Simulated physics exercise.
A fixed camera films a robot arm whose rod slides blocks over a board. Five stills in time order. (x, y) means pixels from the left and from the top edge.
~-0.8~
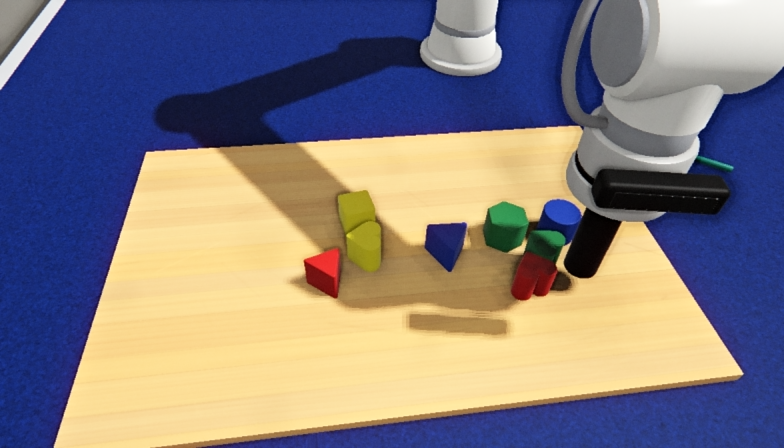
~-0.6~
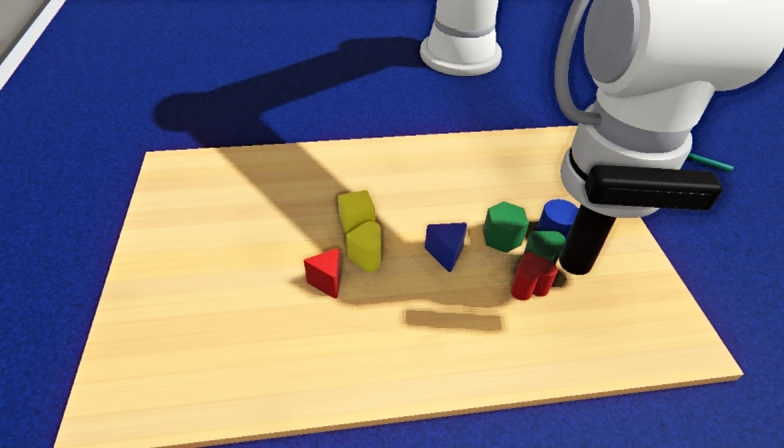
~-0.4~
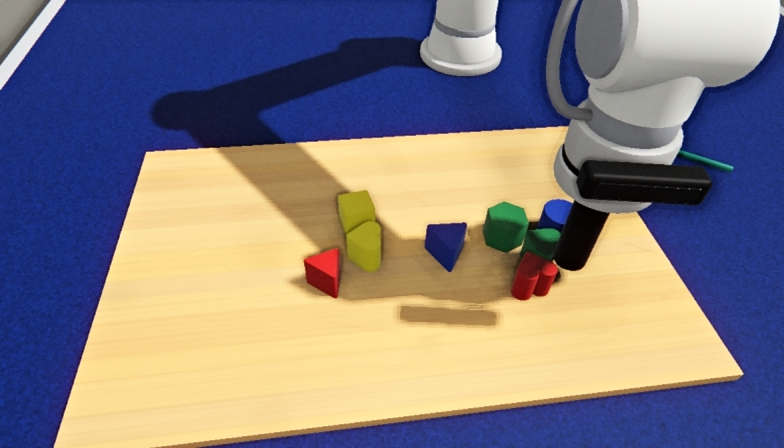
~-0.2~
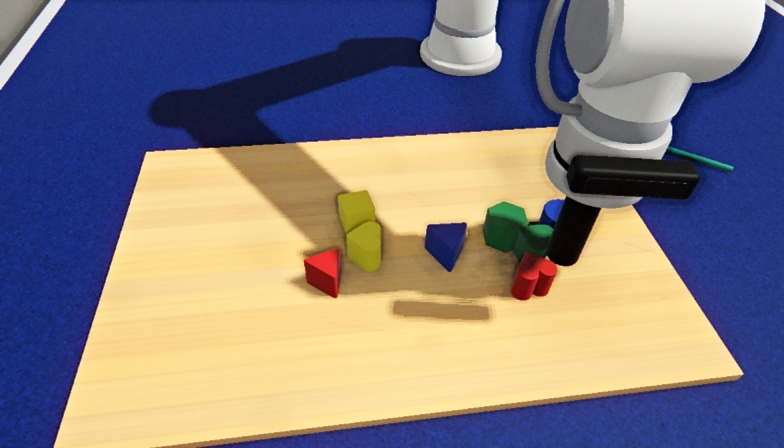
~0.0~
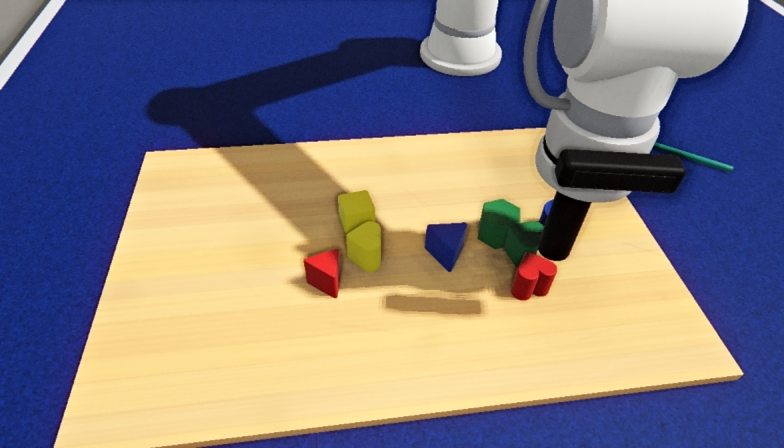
A pale wooden board lies on a deep blue surface, seen from above at an angle by a still camera. Two yellow blocks and a red one sit left of centre, a blue triangular block in the middle, and green, blue and red pieces cluster at right beside a white robot arm's black rod. The arm moves the rod slightly left and away, nudging the smaller green piece toward its larger green neighbour.
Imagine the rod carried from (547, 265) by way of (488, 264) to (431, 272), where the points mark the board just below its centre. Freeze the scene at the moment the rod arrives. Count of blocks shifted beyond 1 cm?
Looking at the path, I think three or more of the blocks end up more than 1 cm away.
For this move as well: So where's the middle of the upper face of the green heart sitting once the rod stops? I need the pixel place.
In the picture, it is at (469, 223).
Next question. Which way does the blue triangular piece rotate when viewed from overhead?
Short answer: Clockwise.
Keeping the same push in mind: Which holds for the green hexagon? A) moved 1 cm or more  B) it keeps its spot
I choose A.
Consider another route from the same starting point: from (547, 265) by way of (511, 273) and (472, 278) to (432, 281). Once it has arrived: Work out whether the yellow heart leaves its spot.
Well, the yellow heart holds its place.
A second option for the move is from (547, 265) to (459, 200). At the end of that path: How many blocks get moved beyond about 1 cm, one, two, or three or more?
Here I'd predict two blocks moving more than 1 cm.
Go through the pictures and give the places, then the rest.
The first picture shows rod tip at (580, 266); block tops, blue triangular piece at (449, 232); green hexagon at (508, 215); green heart at (548, 241); red heart at (536, 266).
The second picture shows rod at (575, 263); blocks unchanged.
The third picture shows rod at (569, 259); green heart at (545, 239).
The fourth picture shows rod at (562, 255); green heart at (538, 235).
The fifth picture shows rod at (553, 250); blue triangular piece at (449, 232); green hexagon at (502, 212); green heart at (529, 232); red heart at (536, 266).
On the path given first. One third of the way, rod at (512, 248); green hexagon at (491, 204), turned 15° clockwise; green heart at (489, 227), turned 15° clockwise; red heart at (533, 267), turned 20° anticlockwise.
Two thirds of the way, rod at (471, 252); blue triangular piece at (439, 228), turned 35° anticlockwise; green hexagon at (489, 203), turned 25° clockwise; green heart at (470, 223), turned 55° clockwise; red heart at (533, 267), turned 20° anticlockwise.
At the end, rod at (433, 257); blue triangular piece at (424, 227), turned 30° clockwise; green hexagon at (489, 203), turned 25° clockwise; green heart at (469, 223), turned 55° clockwise; red heart at (533, 267), turned 20° anticlockwise.
